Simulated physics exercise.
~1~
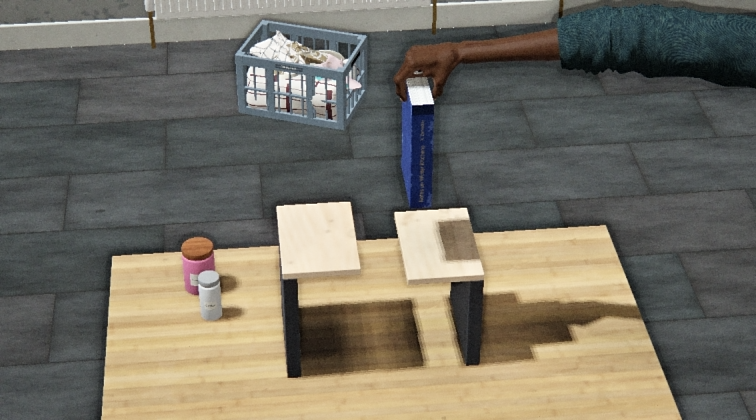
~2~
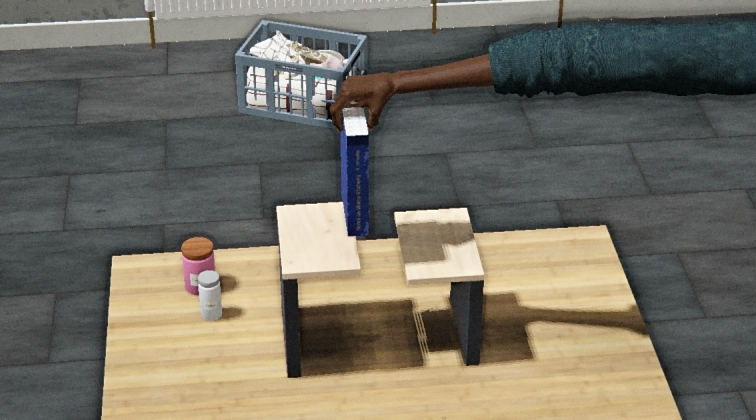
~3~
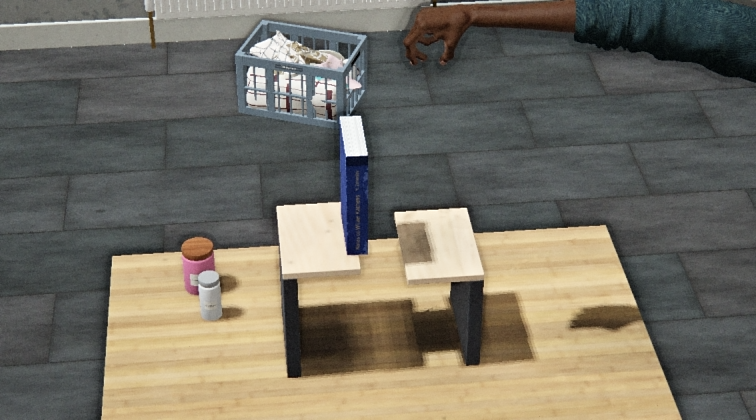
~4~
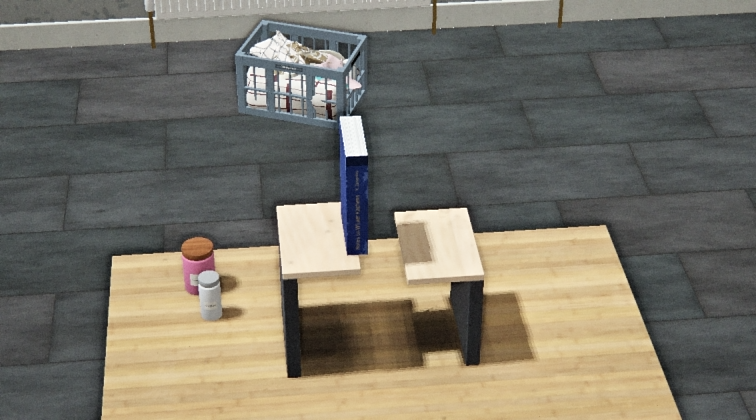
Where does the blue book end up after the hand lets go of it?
It stays up on the stand, standing upright at the inner edge of the left top instead of dropping to the table.
